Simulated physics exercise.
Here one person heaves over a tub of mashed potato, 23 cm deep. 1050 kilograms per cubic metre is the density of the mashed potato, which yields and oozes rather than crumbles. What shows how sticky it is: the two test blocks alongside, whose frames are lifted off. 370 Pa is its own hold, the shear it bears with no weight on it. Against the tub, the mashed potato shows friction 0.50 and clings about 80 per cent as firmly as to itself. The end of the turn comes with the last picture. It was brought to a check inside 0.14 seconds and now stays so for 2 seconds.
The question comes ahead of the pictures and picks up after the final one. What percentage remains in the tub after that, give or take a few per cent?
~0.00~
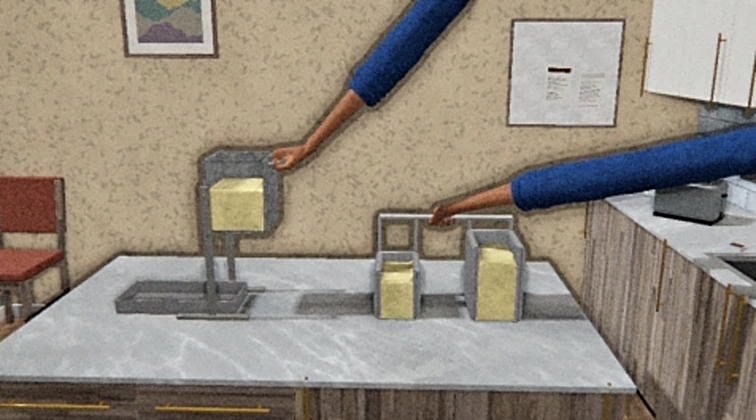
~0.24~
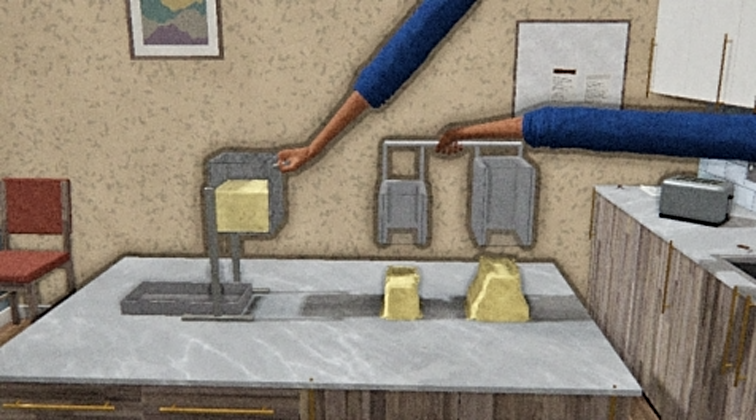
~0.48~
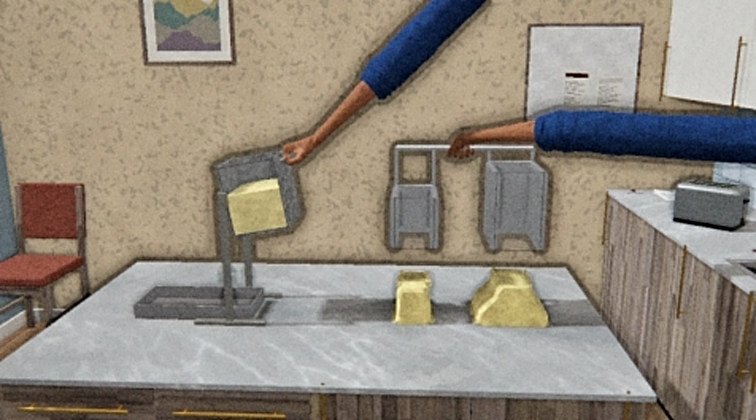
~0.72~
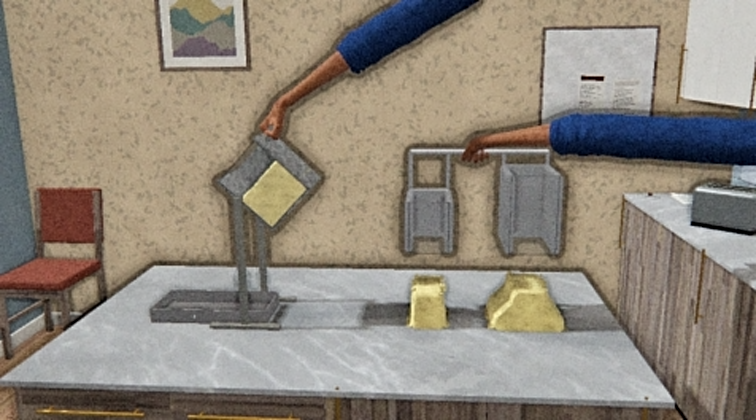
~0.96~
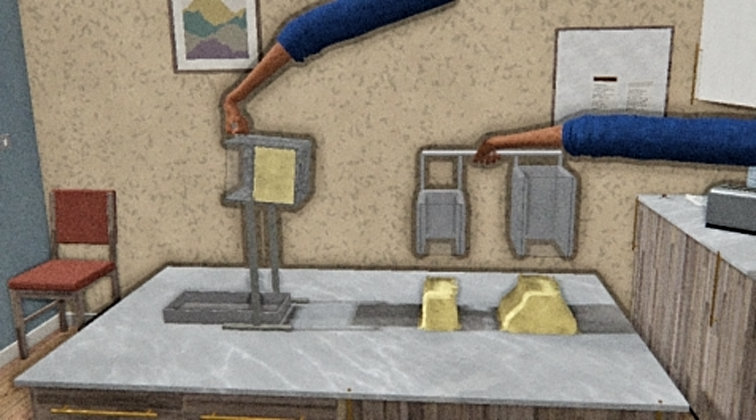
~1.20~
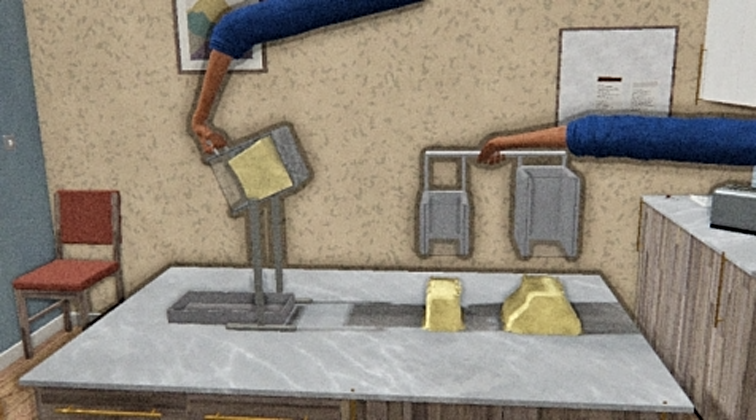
0 %.
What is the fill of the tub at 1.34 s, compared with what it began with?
I'd put it close to 95 %.
After 1.34 s, the tub is at 112 degrees and holds 93 %.
After 1.51 s, the tub is at 112 degrees and holds 45 %.
After 1.68 s, the tub is at 112 degrees and holds 31 %.
After 1.85 s, the tub is at 112 degrees and holds 16 %.
After 3.20 s, at the end, the tub is at 112 degrees and holds 0 %.
